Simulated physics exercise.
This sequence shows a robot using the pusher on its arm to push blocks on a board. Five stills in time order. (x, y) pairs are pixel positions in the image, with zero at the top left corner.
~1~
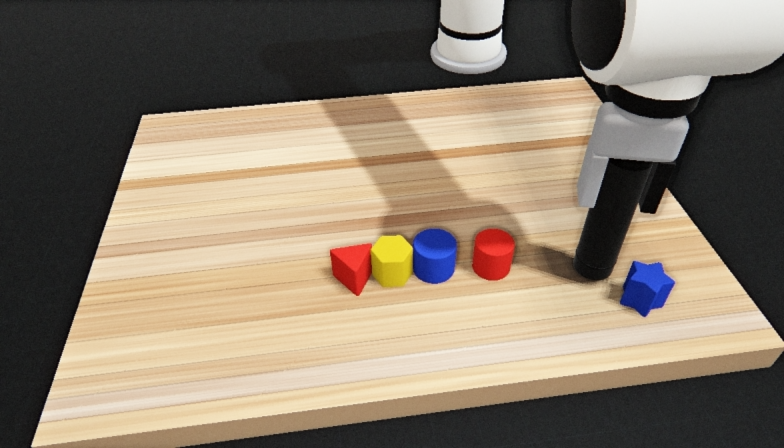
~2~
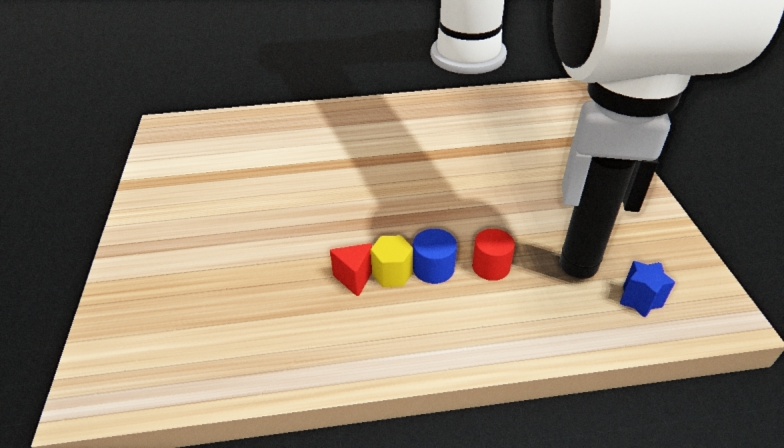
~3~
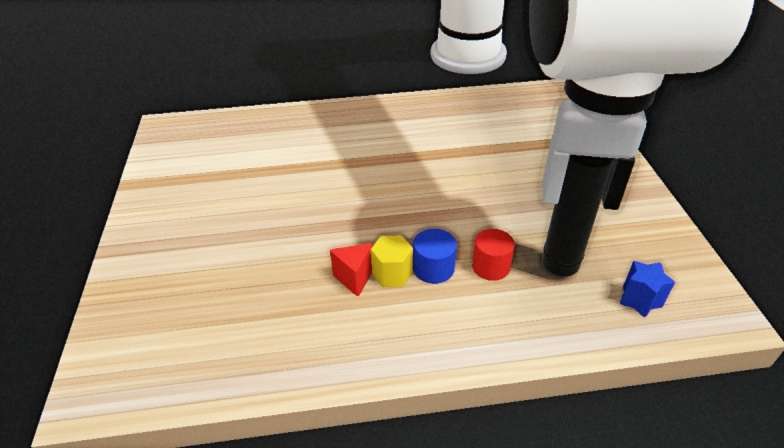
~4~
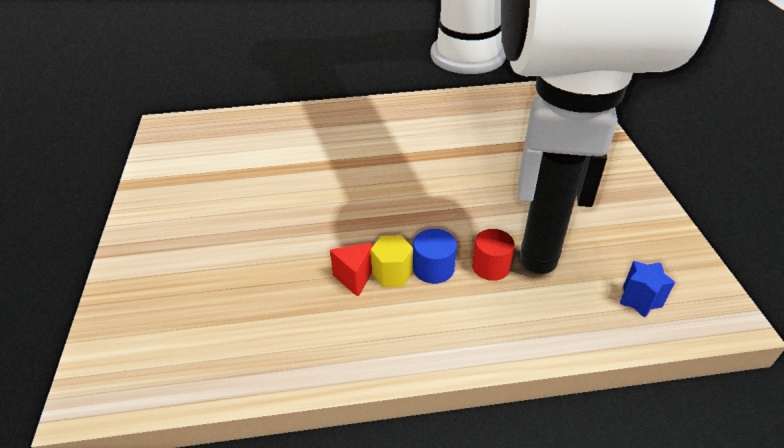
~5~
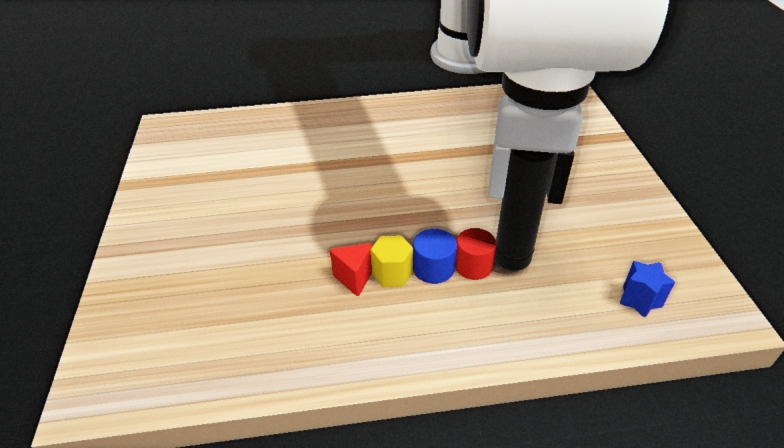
In this clip, a robot arm moves its black pusher leftward across a wooden board, then pushes a red cylinder a short way left, up beside a blue cylinder, while the other blocks, including a blue star, stay still.
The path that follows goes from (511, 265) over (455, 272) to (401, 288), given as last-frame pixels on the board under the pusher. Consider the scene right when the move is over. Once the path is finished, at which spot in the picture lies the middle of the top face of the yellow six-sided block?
Its top face will be centred at roughly (357, 255).
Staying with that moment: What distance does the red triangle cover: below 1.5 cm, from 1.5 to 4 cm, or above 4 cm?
Offset: 1.5 to 4 cm.
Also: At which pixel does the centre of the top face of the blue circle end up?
My best guess is (382, 230).
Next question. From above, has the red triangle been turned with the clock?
I believe not.
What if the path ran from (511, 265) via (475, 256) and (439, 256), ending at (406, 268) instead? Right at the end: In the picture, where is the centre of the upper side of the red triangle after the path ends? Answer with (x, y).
Its top middle will sit at (309, 257).
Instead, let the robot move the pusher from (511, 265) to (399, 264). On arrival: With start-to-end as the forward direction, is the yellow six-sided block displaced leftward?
Answer: Yes.
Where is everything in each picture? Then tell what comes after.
In the first picture, tip of the pusher (592, 267), middles of tops, red triangle (352, 254), yellow six-sided block (392, 248), blue circle (435, 242), red circle (495, 241).
In the second picture, pusher (578, 266), nothing pushed.
In the third picture, pusher (560, 264), nothing pushed.
In the fourth picture, pusher (538, 261), nothing pushed.
In the fifth picture, pusher (512, 258), red triangle (352, 254), yellow six-sided block (392, 248), blue circle (435, 242), red circle (477, 240).
On the path given first. One third of the way, pusher (474, 262); red triangle (328, 255), turned 30° anticlockwise; yellow six-sided block (361, 254), turned 20° clockwise; blue circle (399, 239); red circle (439, 234).
Two thirds of the way, pusher (437, 270); red triangle (324, 256), turned 30° anticlockwise; yellow six-sided block (357, 255), turned 20° clockwise; blue circle (382, 230); red circle (422, 226).
At the end, pusher (401, 281); red triangle (324, 256), turned 30° anticlockwise; yellow six-sided block (357, 255), turned 20° clockwise; blue circle (382, 230); red circle (422, 226).
